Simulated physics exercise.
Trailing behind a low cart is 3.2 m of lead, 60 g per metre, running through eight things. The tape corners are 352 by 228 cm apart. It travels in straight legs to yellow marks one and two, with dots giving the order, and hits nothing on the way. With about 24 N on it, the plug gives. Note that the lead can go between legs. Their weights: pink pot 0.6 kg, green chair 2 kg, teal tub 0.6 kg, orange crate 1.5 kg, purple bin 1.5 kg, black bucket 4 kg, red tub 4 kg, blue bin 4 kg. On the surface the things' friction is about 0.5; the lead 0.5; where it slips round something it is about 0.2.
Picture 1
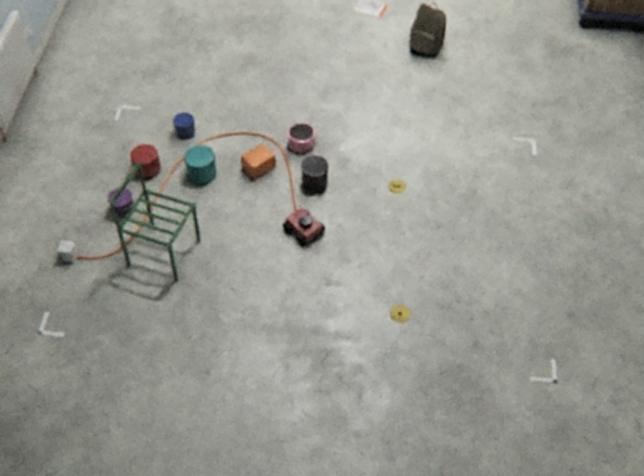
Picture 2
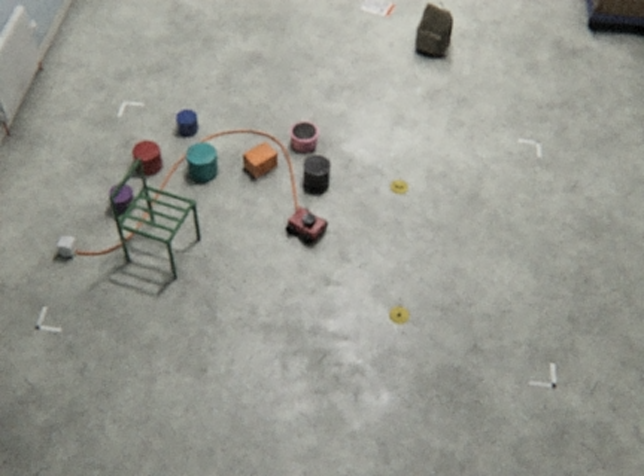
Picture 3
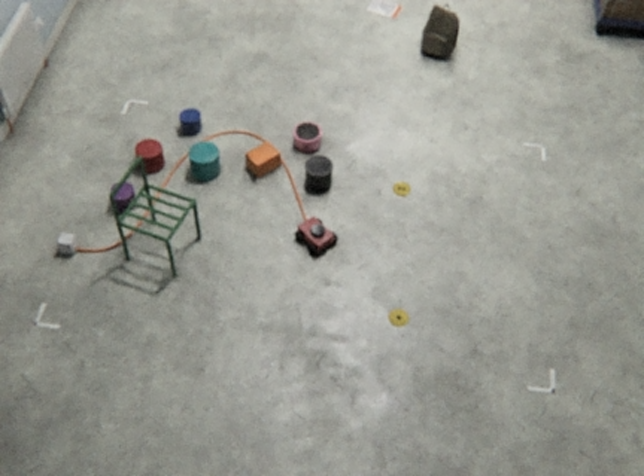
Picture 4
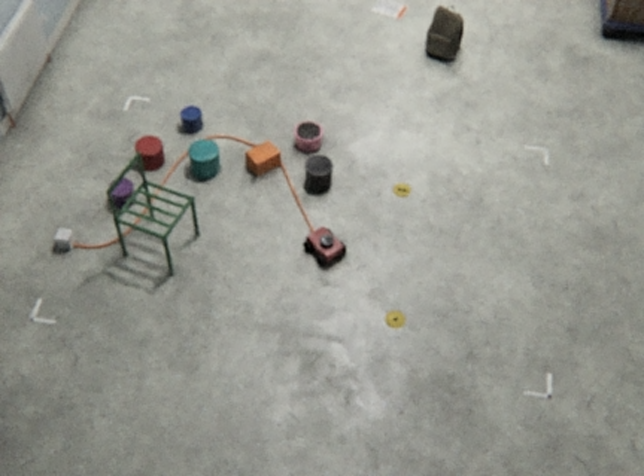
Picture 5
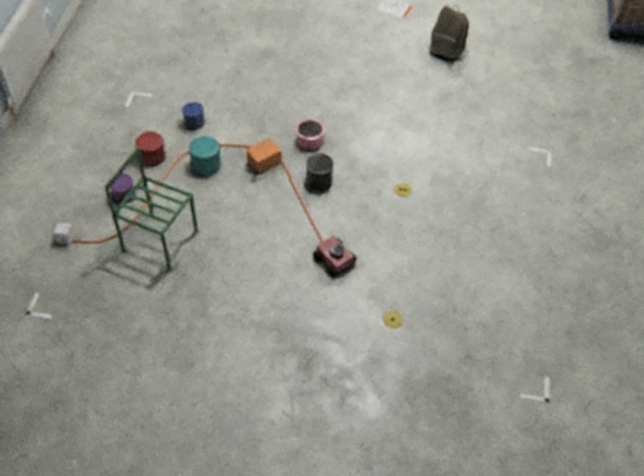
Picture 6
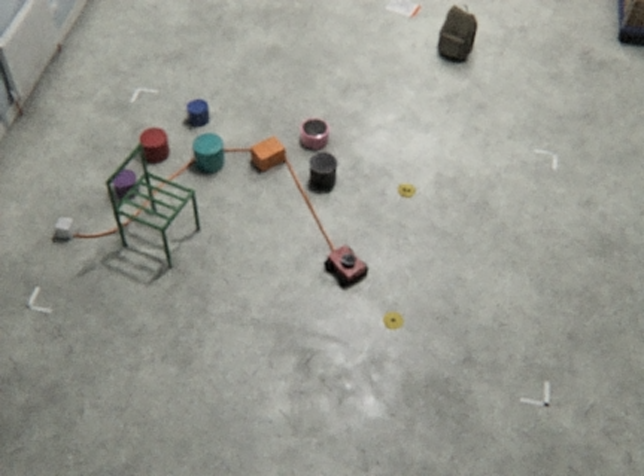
In this clip, a small red cart trailing an orange lead moves down and to the right across a grey floor, drawing the curved lead straighter past an orange crate, while the surrounding tubs and green chair stay in place.
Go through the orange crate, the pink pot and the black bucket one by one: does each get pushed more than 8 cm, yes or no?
One by one: The orange crate - yes, the pink pot - no, the black bucket - no.
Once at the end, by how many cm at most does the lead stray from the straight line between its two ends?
At the end the lead strays roughly 40 cm from the straight line.
Next, cart at (381, 305), 5 N at the fixed end; orange crate 17 cm off its start, teal tub 16 cm off its start.
Then, cart at (397, 277), lead slack at the fixed end; orange crate 28 cm off its start, teal tub 23 cm off its start.
After that, cart at (403, 227), lead slack at the fixed end; orange crate 28 cm off its start at (257, 173), teal tub 23 cm off its start at (219, 163).
Later, cart at (406, 190), lead slack at the fixed end; orange crate 28 cm off its start, teal tub 23 cm off its start.
At the end, cart at (406, 190), lead slack at the fixed end; orange crate 28 cm off its start at (257, 173), pink pot 0 cm off its start at (315, 127), black bucket 0 cm off its start at (323, 162), teal tub 23 cm off its start at (218, 163).
